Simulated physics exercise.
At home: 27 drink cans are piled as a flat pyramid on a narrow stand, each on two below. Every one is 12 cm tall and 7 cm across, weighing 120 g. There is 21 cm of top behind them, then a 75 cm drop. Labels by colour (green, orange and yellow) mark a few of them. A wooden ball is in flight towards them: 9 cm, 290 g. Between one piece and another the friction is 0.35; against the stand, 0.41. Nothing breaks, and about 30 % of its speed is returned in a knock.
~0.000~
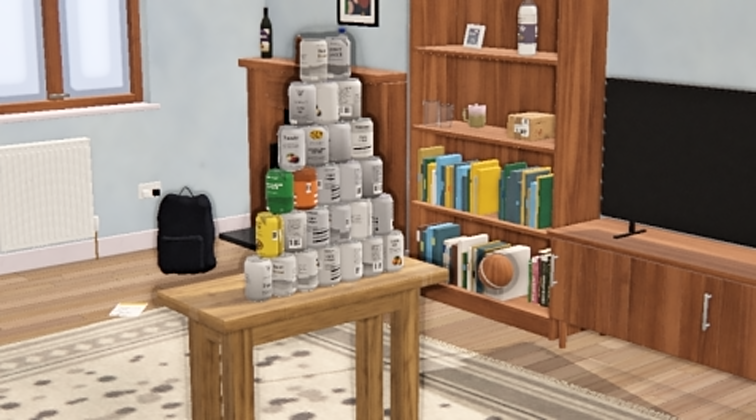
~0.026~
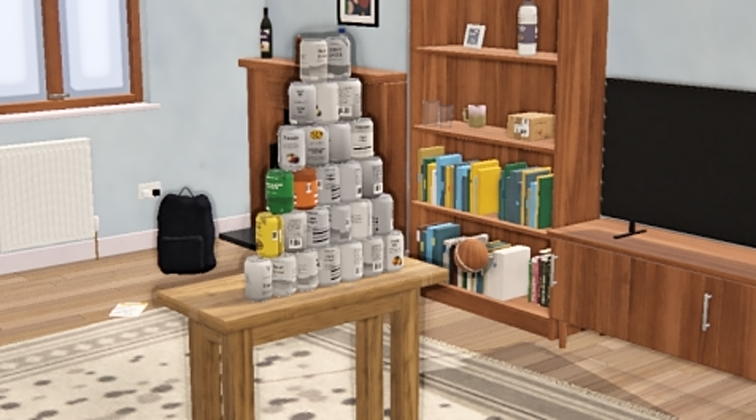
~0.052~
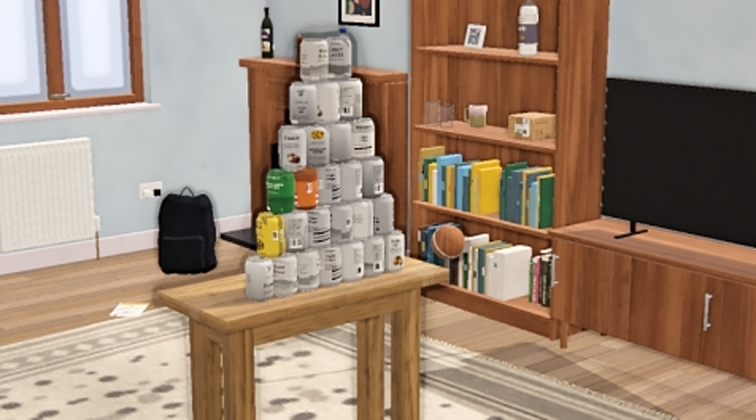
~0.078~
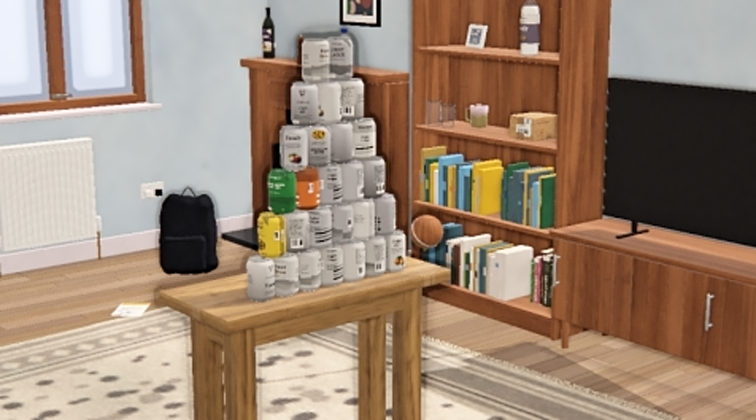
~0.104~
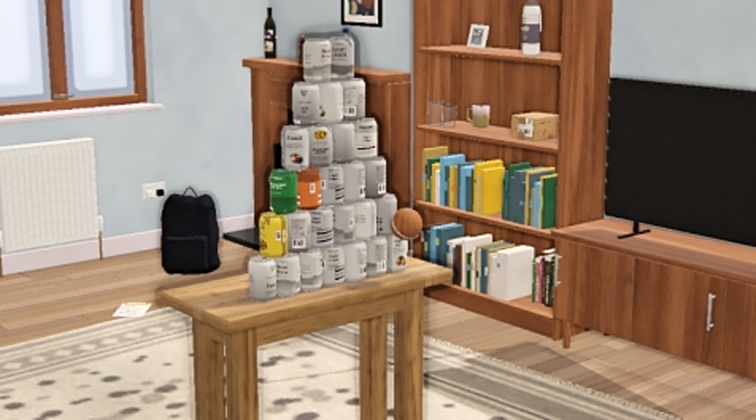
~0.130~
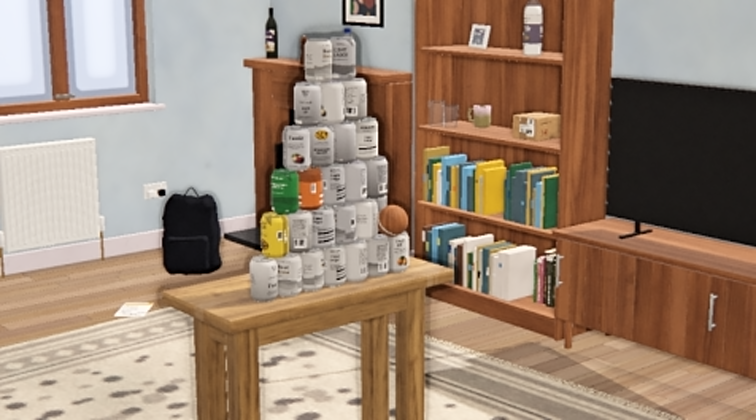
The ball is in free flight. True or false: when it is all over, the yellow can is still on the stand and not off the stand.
True.
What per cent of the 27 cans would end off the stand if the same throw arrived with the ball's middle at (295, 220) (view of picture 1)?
It would then come to 20 per cent.
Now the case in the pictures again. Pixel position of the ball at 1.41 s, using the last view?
It should be near pixel (166, 324).
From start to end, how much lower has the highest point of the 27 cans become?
It sits roughly 0 centimetres lower.
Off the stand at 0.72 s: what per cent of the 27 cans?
5 per cent at that moment.
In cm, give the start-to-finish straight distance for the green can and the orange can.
About: Green 0, orange 0.
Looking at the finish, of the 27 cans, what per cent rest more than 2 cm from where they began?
Moved: 25 per cent.
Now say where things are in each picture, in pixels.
In the first picture (places mark the middle of the side facing us; the camera pans a little), ball (496, 272) 41 cm from contact, 3.8 m/s; yellow can (272, 238); orange can (306, 190); green can (272, 193); nothing disturbed.
Ball (471, 256) 32 cm from contact, 3.7 m/s; yellow can (272, 238), in the second picture.
Ball (448, 242) 23 cm from contact, 3.6 m/s; yellow can (273, 238), in the third picture.
Ball (427, 232) 13 cm from contact, 3.6 m/s; yellow can (274, 238), in the fourth picture.
Ball (406, 224) 40 mm from contact, 3.6 m/s; yellow can (276, 238), in the fifth picture.
Ball (392, 221) after contact, 1.9 m/s; yellow can (277, 238); green can (278, 194); orange can (311, 191); one has shifted, in the sixth picture.
After 0.72 s, ball still moving; 1 of the 27 cans off the stand; yellow can unmoved.
After 1.41 s, ball still moving; 2 of the 27 cans off the stand; yellow can unmoved.
After 2.07 s, ball still moving; 3 of the 27 cans off the stand; yellow can unmoved.
After 3.02 s, ball still moving; 5 of the 27 cans off the stand; yellow can unmoved.
By the end (3.5 s), ball rolling away; 5 of the 27 cans off the stand; yellow can unmoved; green can unmoved; orange can unmoved. As the last picture would show them, middles, yellow can near (274, 235), green can near (284, 192).
